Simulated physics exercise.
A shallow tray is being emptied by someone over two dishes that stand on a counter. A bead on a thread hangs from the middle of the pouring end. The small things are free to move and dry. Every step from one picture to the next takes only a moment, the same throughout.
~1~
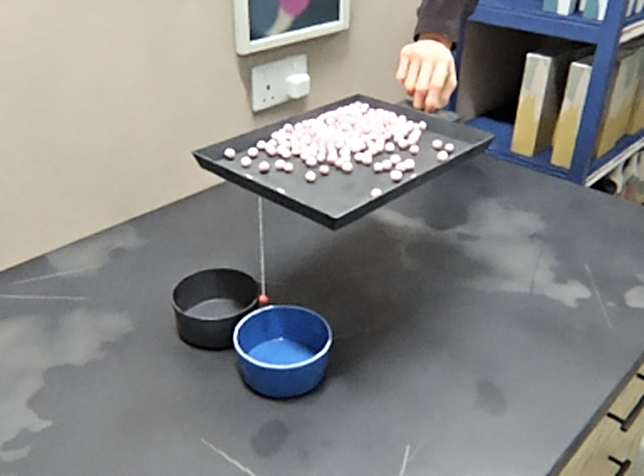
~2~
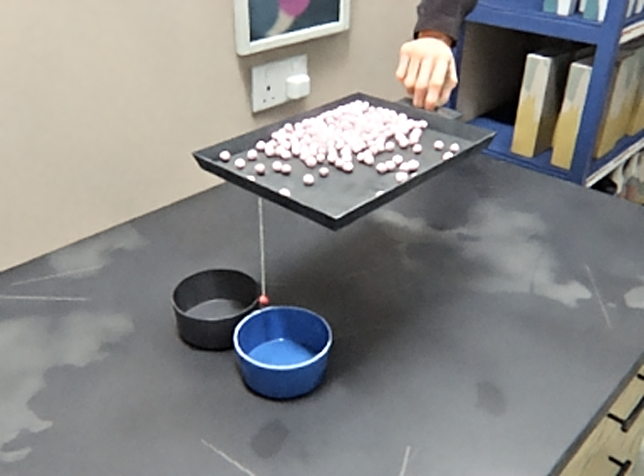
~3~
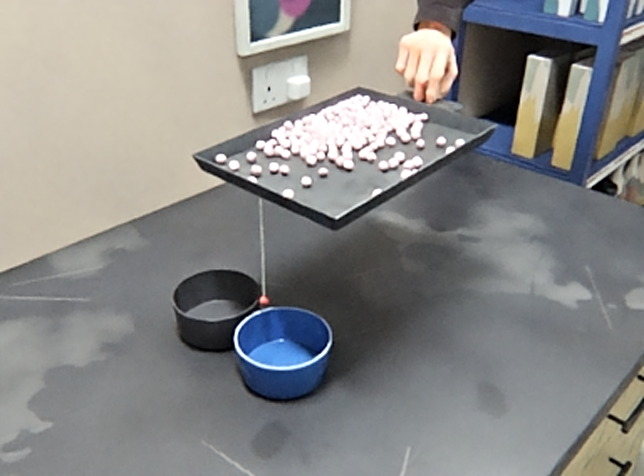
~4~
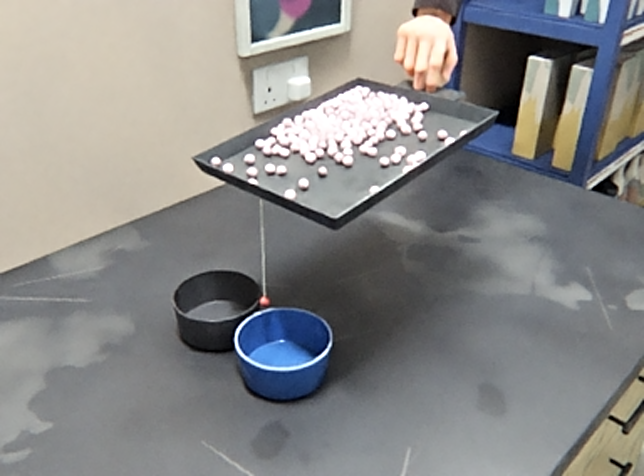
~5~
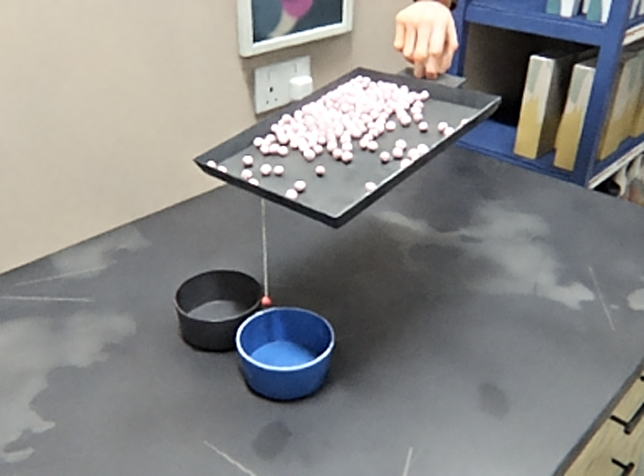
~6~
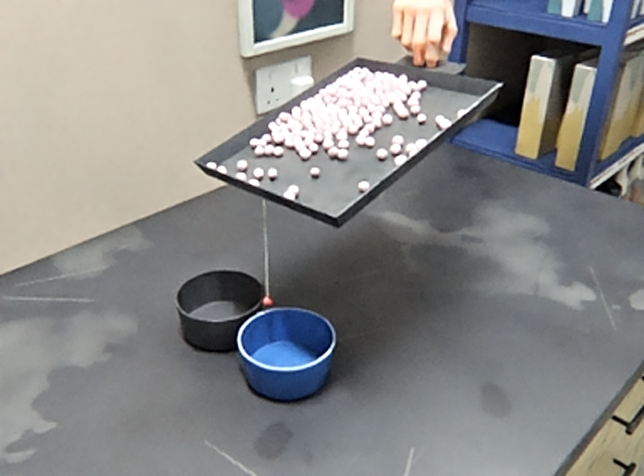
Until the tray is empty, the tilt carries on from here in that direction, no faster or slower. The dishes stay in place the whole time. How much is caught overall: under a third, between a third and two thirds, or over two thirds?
The share that ends up caught is one third to two thirds, I reckon.
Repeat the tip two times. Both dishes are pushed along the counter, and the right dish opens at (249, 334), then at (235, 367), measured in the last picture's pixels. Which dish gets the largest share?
First place: The left-hand one. Second place: The left-hand one.
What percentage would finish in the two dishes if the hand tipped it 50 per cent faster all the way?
Estimate: Some 30 %.
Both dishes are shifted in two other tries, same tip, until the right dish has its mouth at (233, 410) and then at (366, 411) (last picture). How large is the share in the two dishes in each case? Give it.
First placement: Some 0 %; second placement: Some 0 %.
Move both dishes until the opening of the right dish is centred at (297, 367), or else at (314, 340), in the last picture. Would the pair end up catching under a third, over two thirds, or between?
Run 1 - between a third and two thirds; run 2 - less than a third.
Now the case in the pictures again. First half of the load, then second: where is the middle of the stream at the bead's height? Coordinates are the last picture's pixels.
Early-half point (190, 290); late-half point (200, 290).
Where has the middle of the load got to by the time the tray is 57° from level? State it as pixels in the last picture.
Check around (228, 175) in the last picture.
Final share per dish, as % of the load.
About 50 % ends in the left dish and about 0 % in the right dish.
Just after the last frame, tray tipped steeply; roughly two thirds on the tray; just a few in the right dish; about a tenth in the left dish; about a tenth outside both; roughly a quarter in the air.
A moment on, tray tipped right over; just a few on the tray; just a few in the right dish; roughly half in the left dish; roughly a third outside both; about a tenth in the air.
Further on, tray tipped past a quarter turn; just a few in the right dish; roughly half in the left dish; roughly half outside both.
When it is over, tray tipped past a quarter turn; just a few in the right dish; roughly half in the left dish; roughly half outside both.
